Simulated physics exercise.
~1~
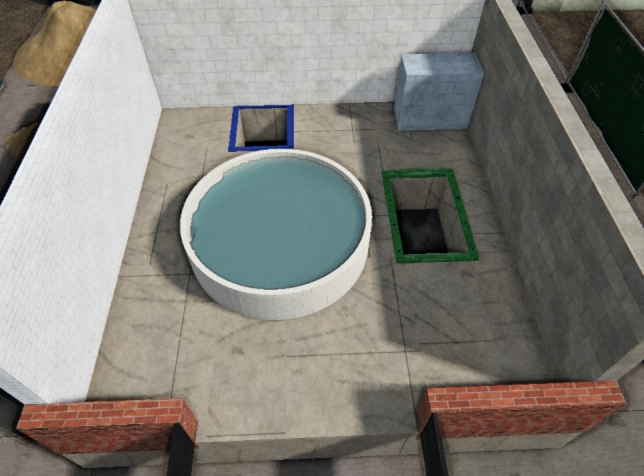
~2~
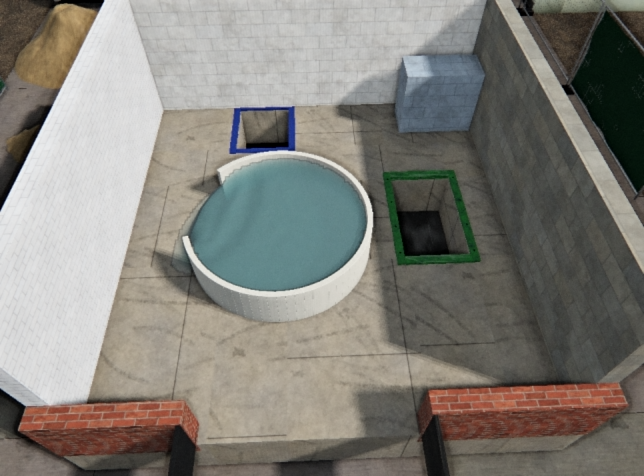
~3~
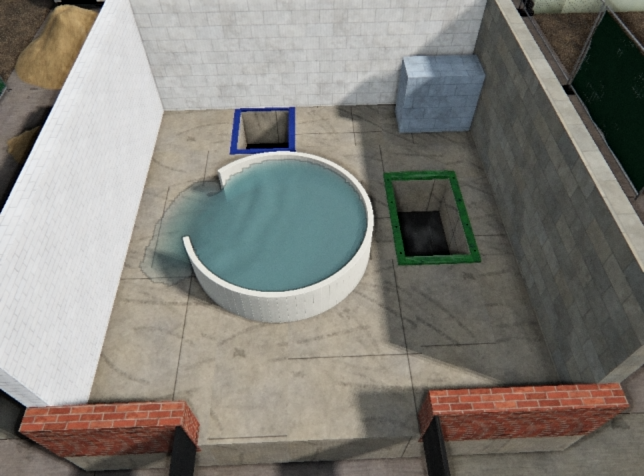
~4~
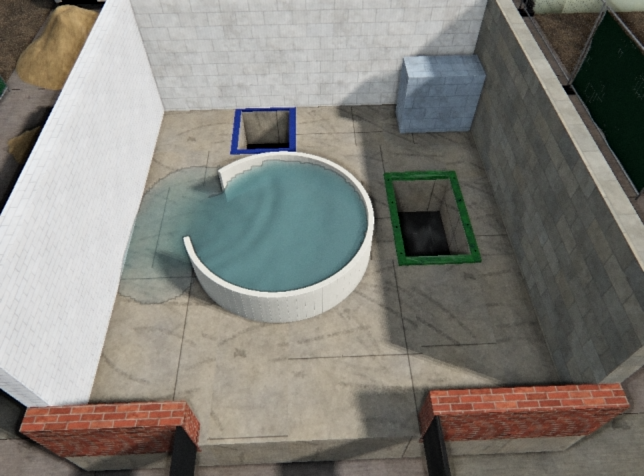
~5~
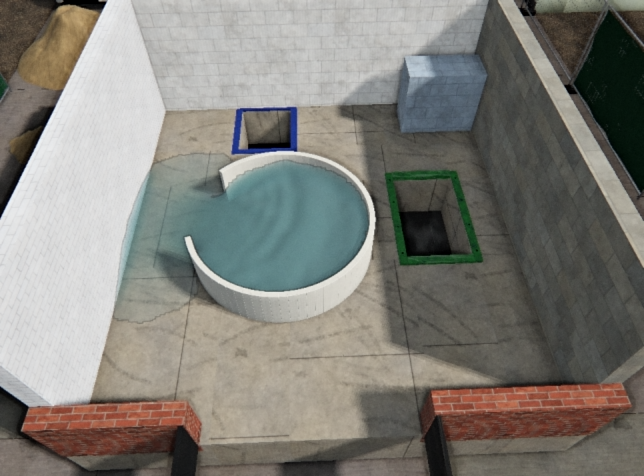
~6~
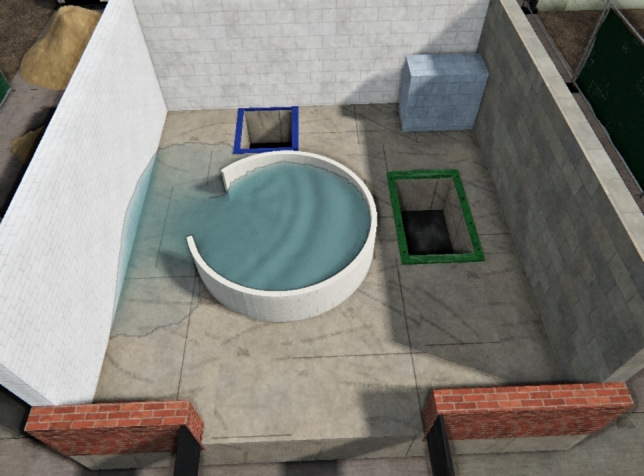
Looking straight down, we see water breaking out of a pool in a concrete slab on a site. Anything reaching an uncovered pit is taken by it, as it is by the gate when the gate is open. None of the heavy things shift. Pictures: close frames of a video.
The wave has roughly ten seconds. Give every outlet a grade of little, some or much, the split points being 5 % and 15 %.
Grades: Gate - some; green pit - little; blue pit - much.
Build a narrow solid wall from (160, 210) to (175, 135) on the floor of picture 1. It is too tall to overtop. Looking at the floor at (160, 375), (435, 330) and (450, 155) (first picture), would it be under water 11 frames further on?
In order: Wet; dry; dry.
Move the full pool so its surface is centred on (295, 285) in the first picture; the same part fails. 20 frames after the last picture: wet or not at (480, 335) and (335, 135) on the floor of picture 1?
First spot not reached, second spot not reached.
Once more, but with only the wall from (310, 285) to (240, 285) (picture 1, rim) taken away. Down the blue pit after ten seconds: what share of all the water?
That would be blue at 0 percent.
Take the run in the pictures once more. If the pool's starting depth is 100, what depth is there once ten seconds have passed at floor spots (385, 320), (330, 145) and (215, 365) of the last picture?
In the order asked, some 4, 2 and 8 in a hundred.
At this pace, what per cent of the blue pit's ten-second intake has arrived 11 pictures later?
Approximately 5 per cent.
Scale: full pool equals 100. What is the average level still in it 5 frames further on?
Somewhere around 72 %, give or take.
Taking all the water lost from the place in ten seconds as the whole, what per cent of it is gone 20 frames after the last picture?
Share gone: About 25 %.
A moment on, water covers 20 % of the floor; the gate 0 %, the green pit 0 %, the blue pit 0 %.
Next, water covers 30 % of the floor; the gate 0 %, the green pit 0 %, the blue pit 2 %.
Then, water covers 45 % of the floor; the gate 1 %, the green pit 0 %, the blue pit 13 %.
Later, water covers 60 % of the floor; the gate 5 %, the green pit 0 %, the blue pit 29 %.
In the end, water covers 75 % of the floor; the gate 9 %, the green pit 0 %, the blue pit 43 %.
